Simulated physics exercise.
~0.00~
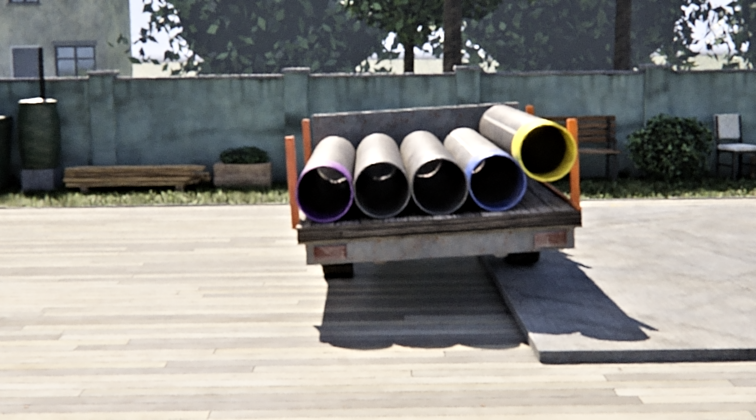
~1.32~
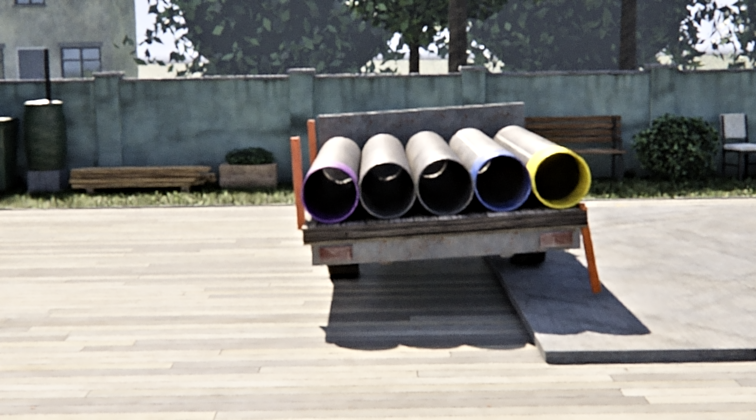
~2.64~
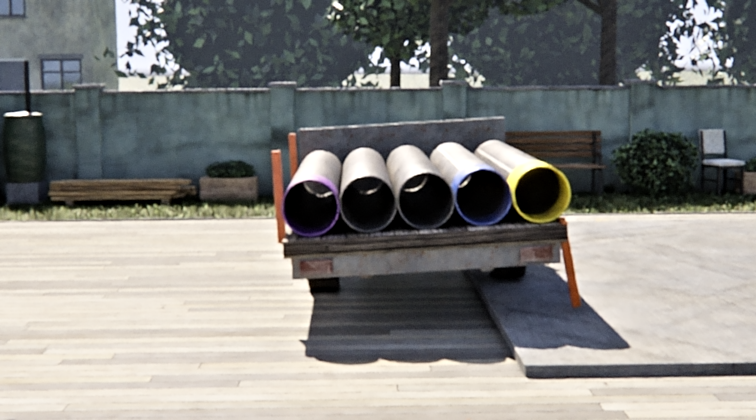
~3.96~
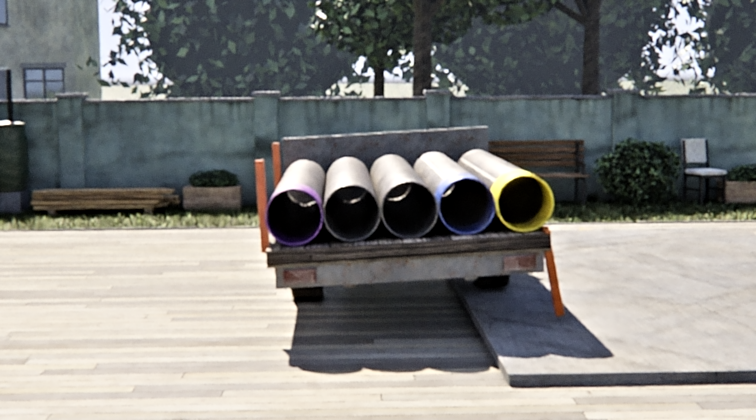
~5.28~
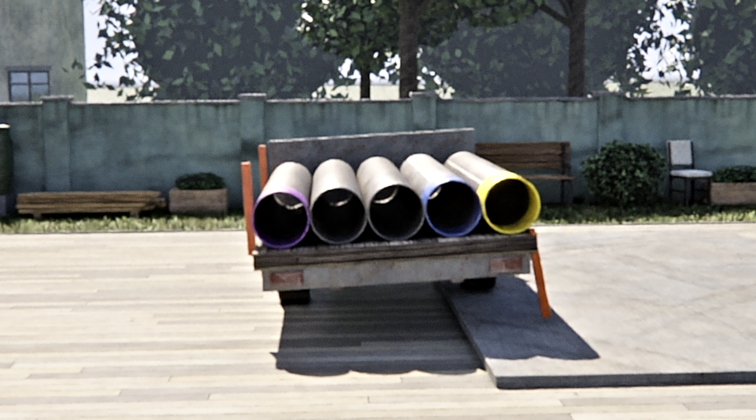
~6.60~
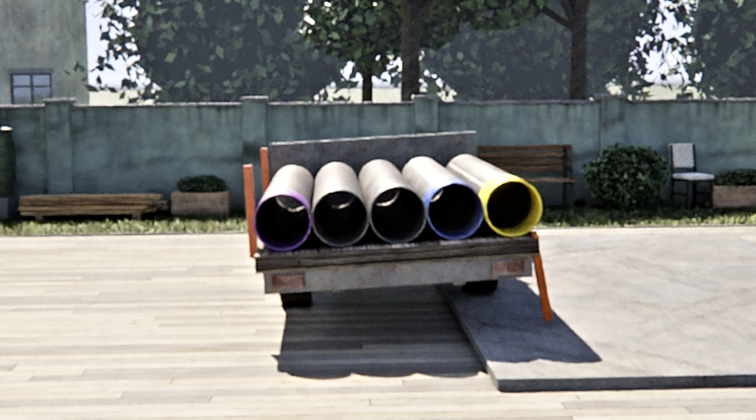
In a paved yard by a wall, five pipes lay on a parked trailer tilted slightly left when the right-hand orange posts swung down and the yellow-rimmed pipe settled lower beside the blue one, and all five stayed on the deck.
